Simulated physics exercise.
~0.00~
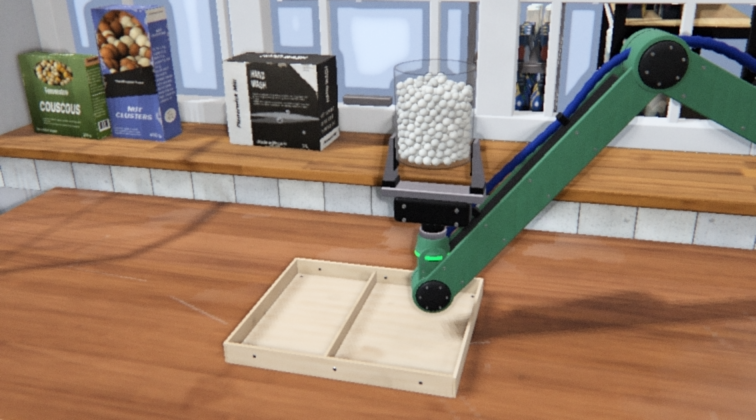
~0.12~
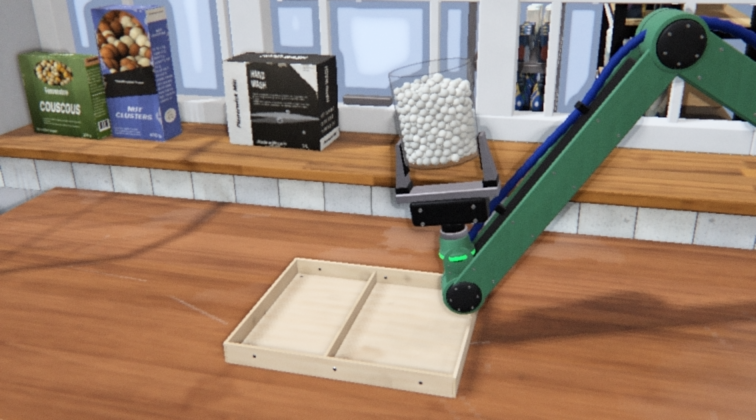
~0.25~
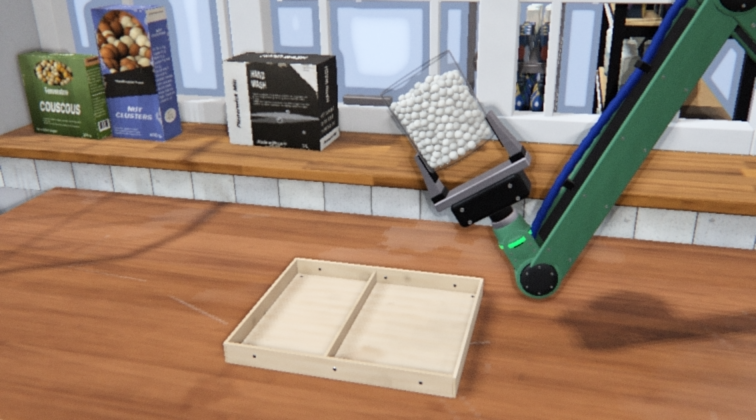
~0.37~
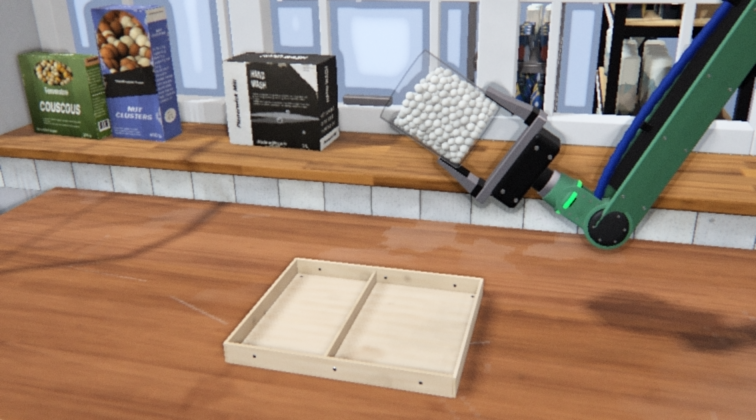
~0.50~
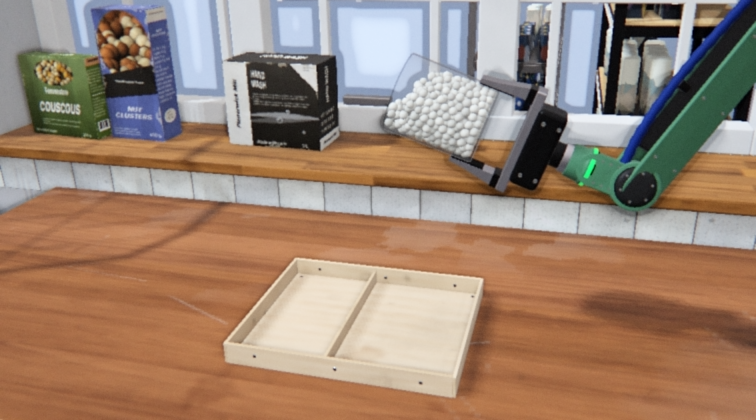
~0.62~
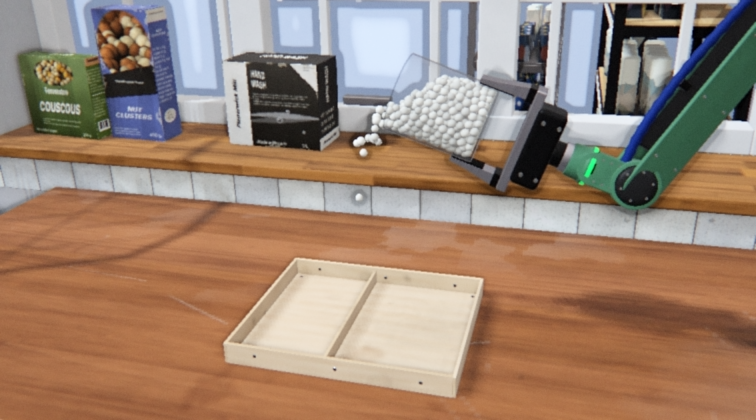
A green robot arm tilts a clear beaker leftward, and a few white beads drop out.
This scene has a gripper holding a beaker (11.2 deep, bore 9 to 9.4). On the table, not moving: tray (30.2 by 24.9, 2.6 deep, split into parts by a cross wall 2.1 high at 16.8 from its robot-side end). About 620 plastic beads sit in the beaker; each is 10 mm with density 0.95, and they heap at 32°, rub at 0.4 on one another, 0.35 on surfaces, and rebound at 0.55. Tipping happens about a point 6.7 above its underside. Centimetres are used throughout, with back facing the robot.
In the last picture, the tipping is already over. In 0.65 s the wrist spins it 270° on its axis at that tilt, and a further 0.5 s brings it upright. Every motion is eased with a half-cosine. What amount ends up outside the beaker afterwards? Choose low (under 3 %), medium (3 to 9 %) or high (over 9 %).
High - over 9 %.
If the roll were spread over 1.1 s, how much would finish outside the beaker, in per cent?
You'd be looking at some 20 per cent.
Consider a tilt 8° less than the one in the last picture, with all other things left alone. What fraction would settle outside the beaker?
It would come to roughly 5 percent.
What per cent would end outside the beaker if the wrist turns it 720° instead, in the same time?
Roughly 10 %.
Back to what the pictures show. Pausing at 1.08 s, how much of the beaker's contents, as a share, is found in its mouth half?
Roughly 40 percent.
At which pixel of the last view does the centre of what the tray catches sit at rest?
Near (321, 320).
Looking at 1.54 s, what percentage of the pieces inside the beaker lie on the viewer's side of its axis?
About 55 percent, I'd say.
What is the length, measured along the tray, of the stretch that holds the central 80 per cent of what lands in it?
About 18 cm.
By 1.08 s, tipped 71°, highest piece 37 above the table; 579 in the beaker, 12 in the far-side part, 7 in the robot-side part, 1 on the table or floor, 23 in flight or on a rim.
By 1.54 s, tipped 31°, highest piece 36 above the table; 542 in the beaker, 44 in the far-side part, 22 in the robot-side part, 4 on the table or floor, 10 in flight or on a rim.
By 1.97 s, upright, highest piece 37 above the table; 542 in the beaker, 51 in the far-side part, 22 in the robot-side part, 7 on the table or floor.
By 2.67 s, upright, highest piece 37 above the table; 542 in the beaker, 51 in the far-side part, 22 in the robot-side part, 7 on the table or floor.
Final count, 542 in the beaker, 51 in the far-side part, 22 in the robot-side part, 7 on the table or floor. That is 13 % outside the beaker.
